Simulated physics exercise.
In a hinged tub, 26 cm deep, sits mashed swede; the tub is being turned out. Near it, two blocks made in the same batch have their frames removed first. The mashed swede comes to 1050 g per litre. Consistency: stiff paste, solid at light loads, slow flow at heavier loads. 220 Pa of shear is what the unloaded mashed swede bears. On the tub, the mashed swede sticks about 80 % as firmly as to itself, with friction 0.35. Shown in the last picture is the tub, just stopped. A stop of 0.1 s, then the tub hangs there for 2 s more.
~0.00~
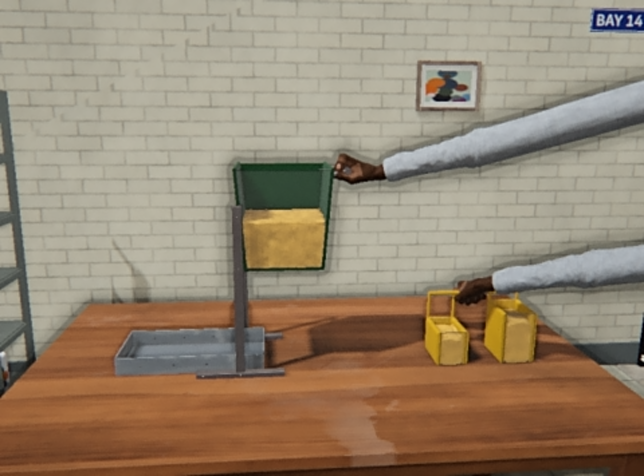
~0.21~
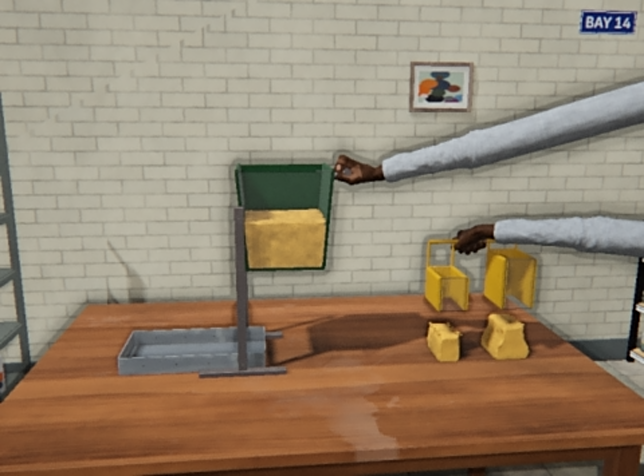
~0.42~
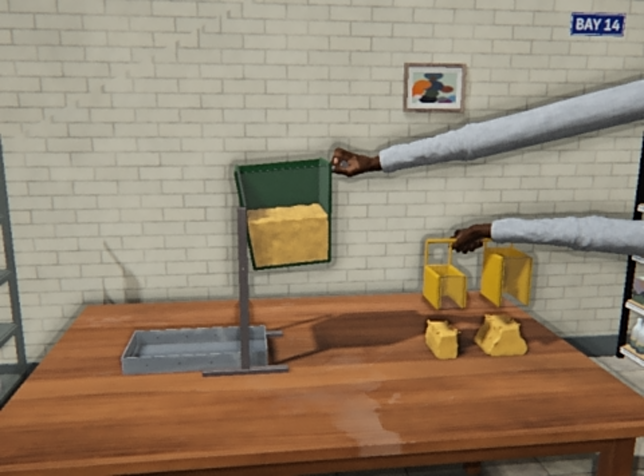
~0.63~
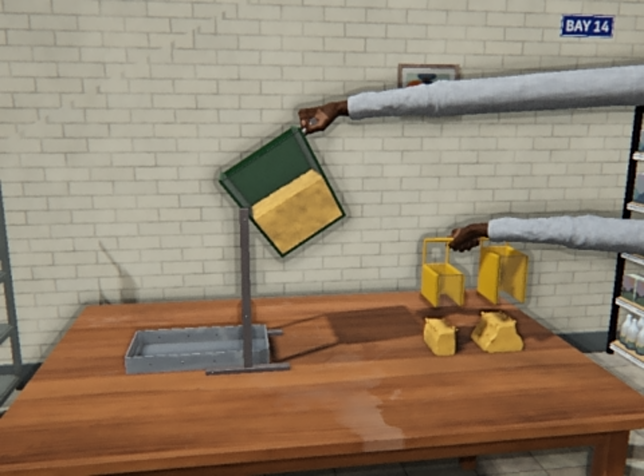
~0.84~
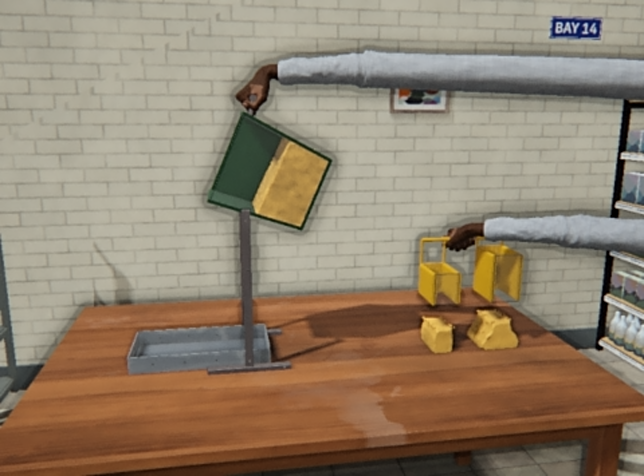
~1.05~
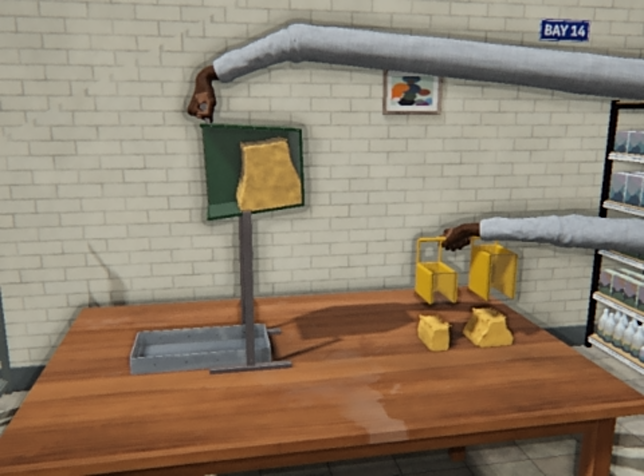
Two yellow molds were lifted off two blocks of mashed swede, which sagged slightly, and then a hand swung the green hinged tub leftward onto its side, the yellow mash inside shifting and slumping.
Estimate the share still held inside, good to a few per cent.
I would say about 63 percent.
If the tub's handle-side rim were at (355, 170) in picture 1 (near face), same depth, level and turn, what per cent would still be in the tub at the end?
Roughly 50 %.
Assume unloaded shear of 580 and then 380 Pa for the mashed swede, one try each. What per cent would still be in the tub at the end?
Going in order, it's 100 % and then 100 %.
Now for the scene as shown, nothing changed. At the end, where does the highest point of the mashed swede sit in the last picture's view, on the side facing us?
The highest point is near (282, 183) in the last picture.
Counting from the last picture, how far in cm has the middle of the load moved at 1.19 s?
The shift is near 6 cm.
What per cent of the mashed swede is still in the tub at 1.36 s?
Some 75 per cent.
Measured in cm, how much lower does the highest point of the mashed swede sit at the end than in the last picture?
Roughly 11 cm.
After 1.19 s, the tub is at 92 degrees and holds 100 %.
After 1.36 s, the tub is at 92 degrees and holds 77 %.
After 1.53 s, the tub is at 92 degrees and holds 65 %.
After 1.70 s, the tub is at 92 degrees and holds 63 %.
After 3.05 s, at the end, the tub is at 92 degrees and holds 63 %.
